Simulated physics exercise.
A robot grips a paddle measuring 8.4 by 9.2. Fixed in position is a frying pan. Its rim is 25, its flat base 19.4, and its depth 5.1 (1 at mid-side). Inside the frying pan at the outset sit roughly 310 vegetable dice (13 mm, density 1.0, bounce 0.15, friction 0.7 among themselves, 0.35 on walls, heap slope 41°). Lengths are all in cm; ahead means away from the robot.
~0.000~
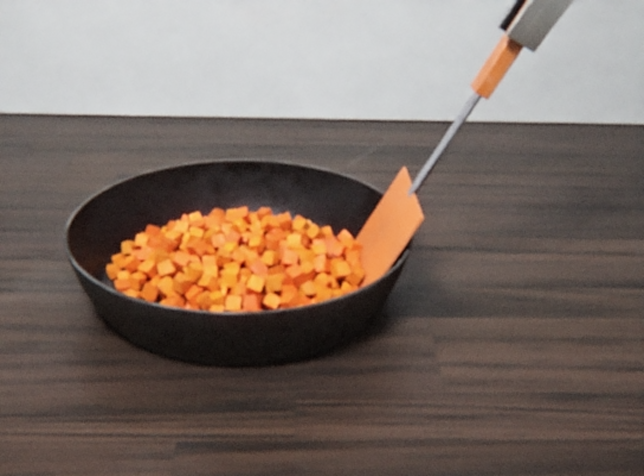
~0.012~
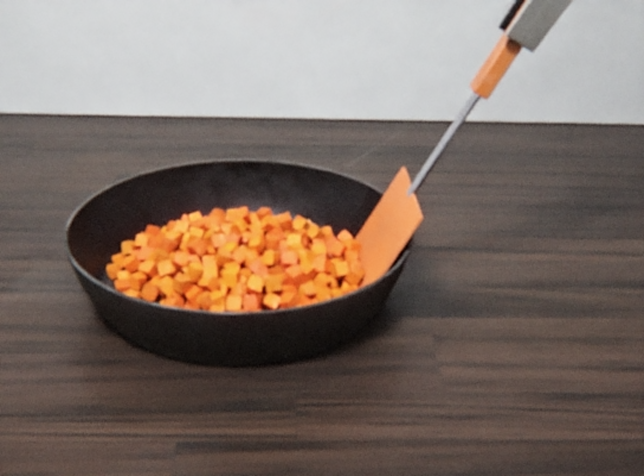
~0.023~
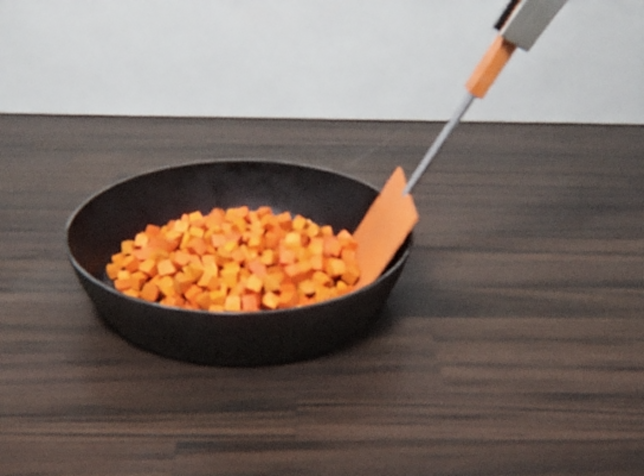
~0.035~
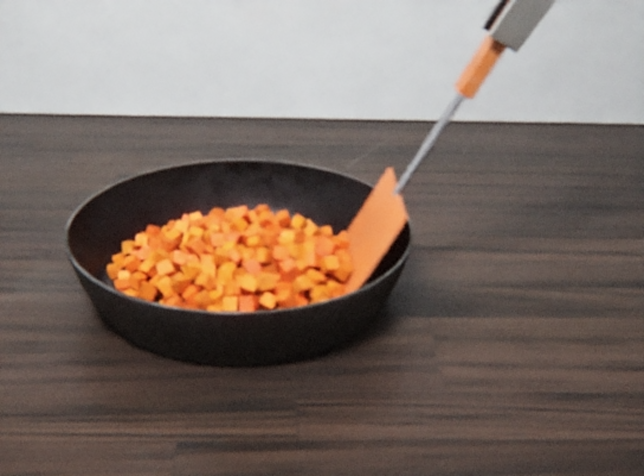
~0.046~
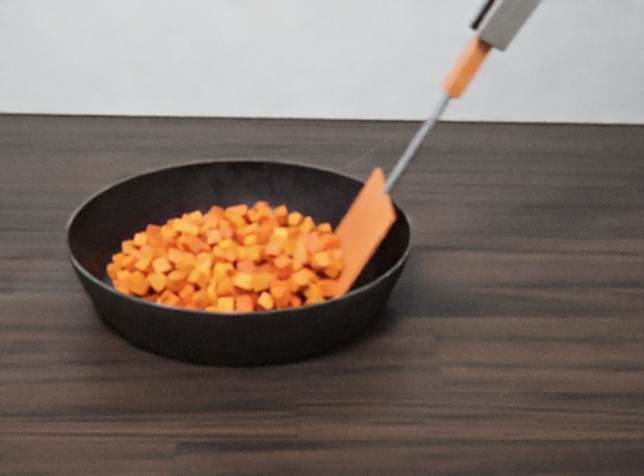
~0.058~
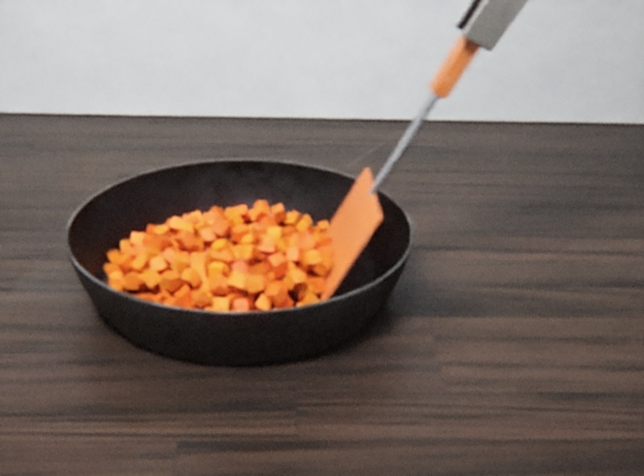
A robotic arm slides an orange spatula left through orange vegetable dice in a black pan.
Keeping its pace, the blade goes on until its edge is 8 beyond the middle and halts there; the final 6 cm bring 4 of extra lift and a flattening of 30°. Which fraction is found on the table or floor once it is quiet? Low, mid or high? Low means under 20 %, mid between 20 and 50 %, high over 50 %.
Low.
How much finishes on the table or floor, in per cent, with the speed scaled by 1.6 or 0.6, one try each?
The two tries give about 25 and 5 in a hundred.
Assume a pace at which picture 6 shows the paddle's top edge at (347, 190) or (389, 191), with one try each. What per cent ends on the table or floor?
Respectively, some 30 and 5 per cent.
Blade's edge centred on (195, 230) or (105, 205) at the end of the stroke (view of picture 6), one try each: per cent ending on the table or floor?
The two tries give near 0 and near 35 in a hundred.
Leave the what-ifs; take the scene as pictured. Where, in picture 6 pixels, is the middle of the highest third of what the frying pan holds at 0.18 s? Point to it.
About pixel (131, 232).
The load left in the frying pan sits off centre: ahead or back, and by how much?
It rests close to 5.5 centimetres ahead of centre.
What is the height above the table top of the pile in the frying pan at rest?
Some 6.5 cm above the table.
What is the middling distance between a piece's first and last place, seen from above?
Distance: Near 5 cm.
After 0.12 s, sloping 62°, highest piece 5 above the table; 306 in the frying pan.
After 0.18 s, sloping 52°, highest piece 8 above the table; 305 in the frying pan, 1 on the blade or in flight.
After 0.41 s, sloping 32°, highest piece 6 above the table; 268 in the frying pan, 35 on the table or floor, 3 on the blade or in flight.
After 1.46 s, sloping 32°, highest piece 6 above the table; 268 in the frying pan, 38 on the table or floor.
At rest, 268 in the frying pan, 38 on the table or floor. That is 12 % on the table or floor.
